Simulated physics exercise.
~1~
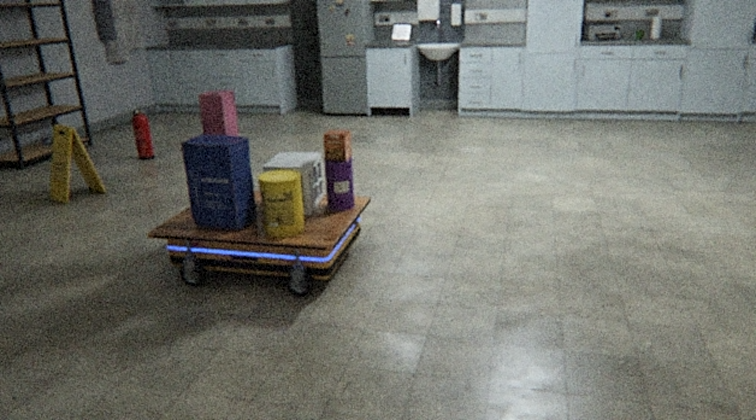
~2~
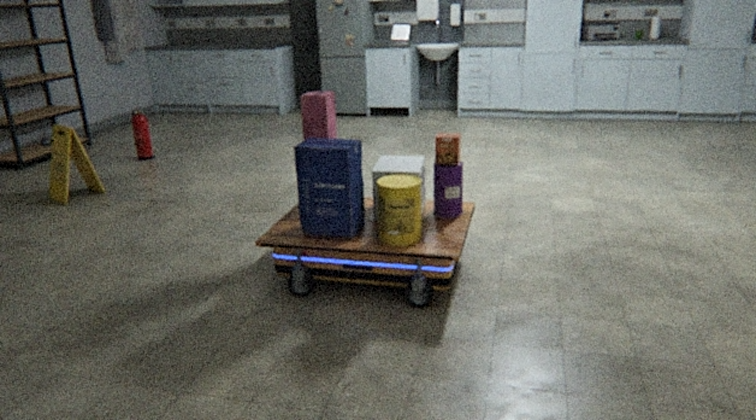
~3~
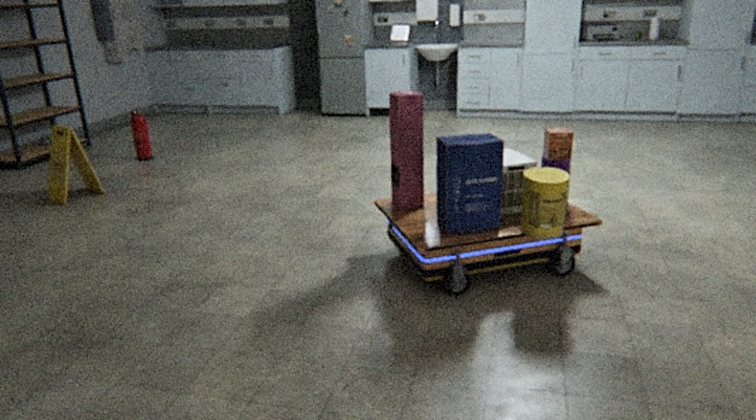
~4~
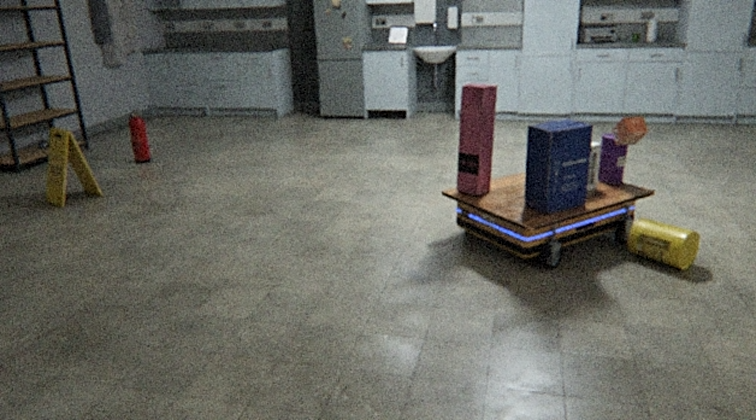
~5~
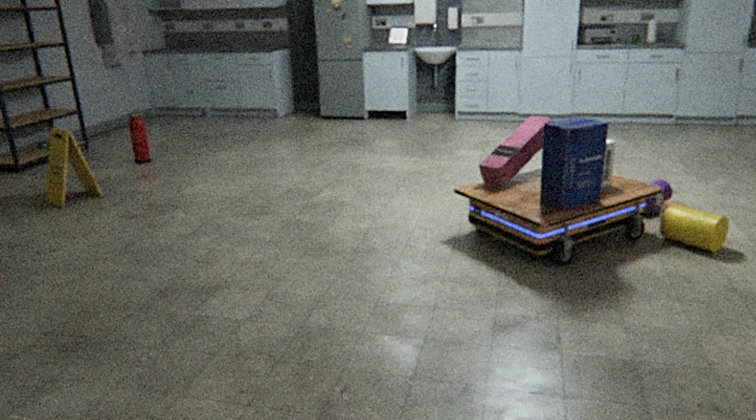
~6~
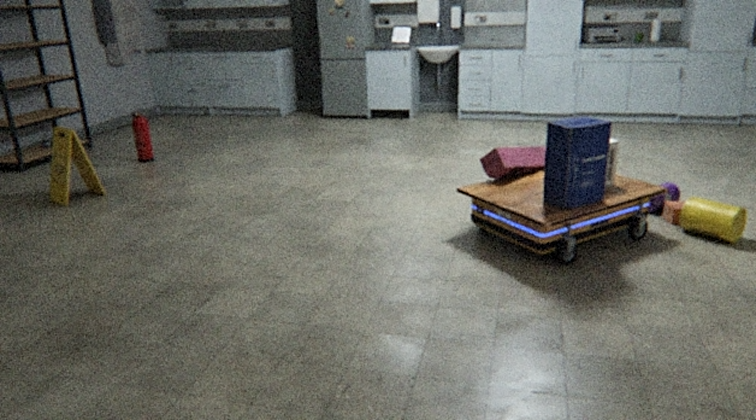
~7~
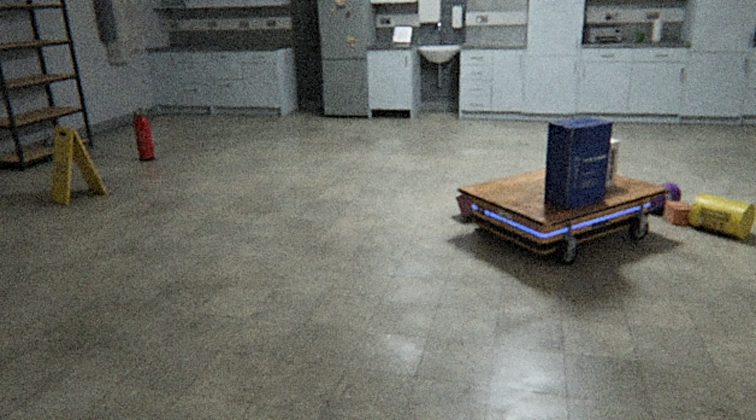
At first, a low wooden-decked cart with a glowing blue strip rolls rightward across a tiled room, carrying upright boxes, a yellow pail, a purple canister and a white crate. It turns as it goes, and the items stay standing until the yellow pail drops off the right side and lands on its side. The orange box tips and falls after it, along with the purple canister. As the cart comes to a stop, the tall pink box topples over and slips off behind the deck. The yellow pail rolls slightly farther away, while the blue box and white crate remain aboard.
